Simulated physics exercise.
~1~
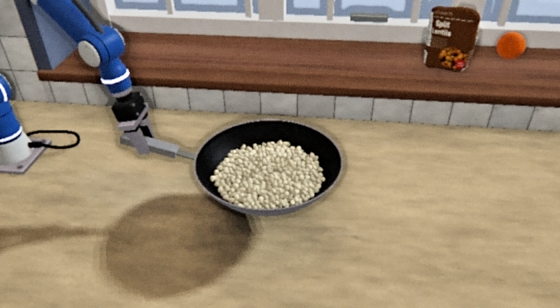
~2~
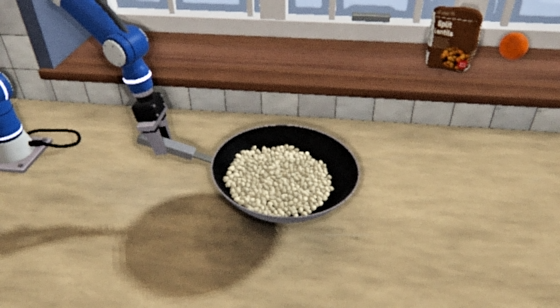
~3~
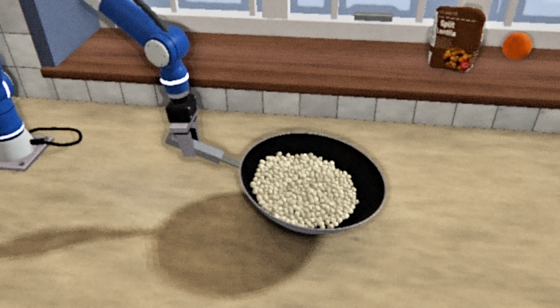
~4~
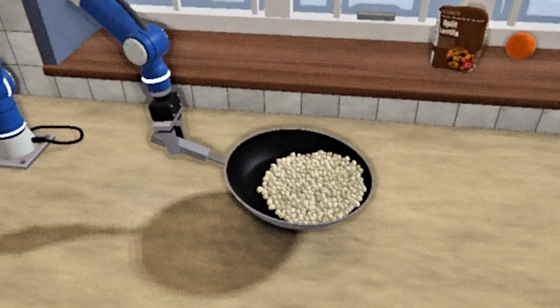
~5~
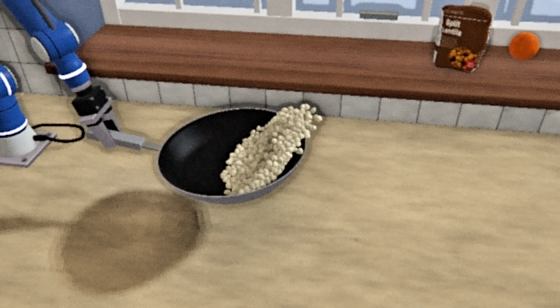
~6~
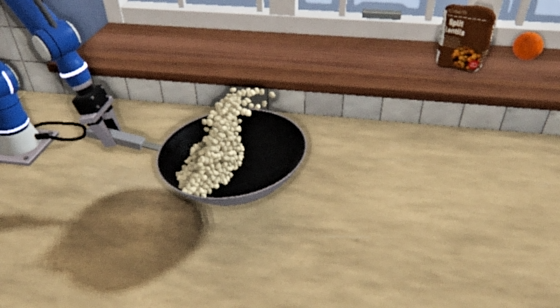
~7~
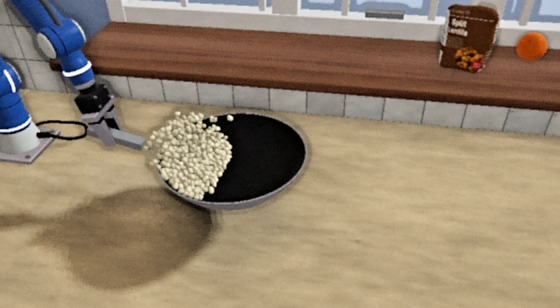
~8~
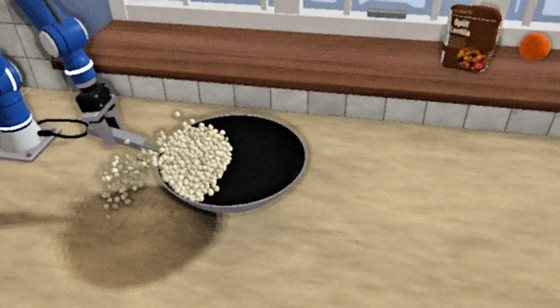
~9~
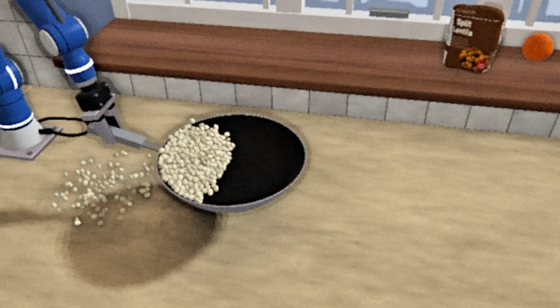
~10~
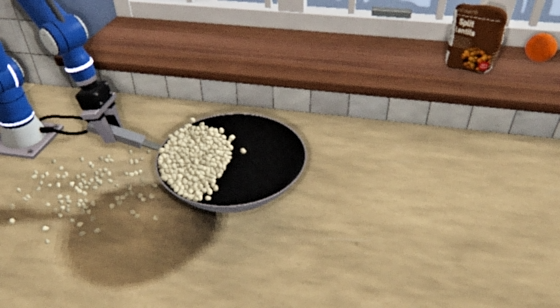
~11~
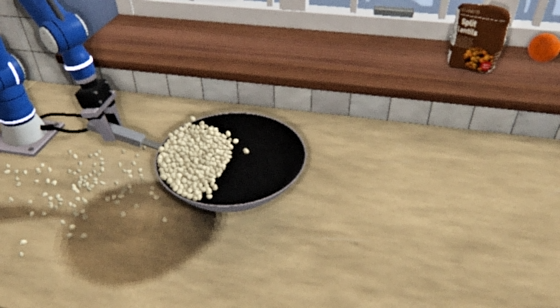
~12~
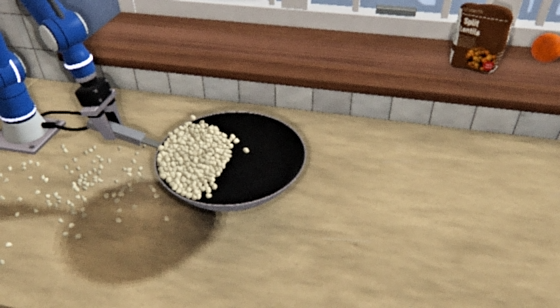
White beans slosh in a pan jerked left by a robot arm, some spilling onto the counter.
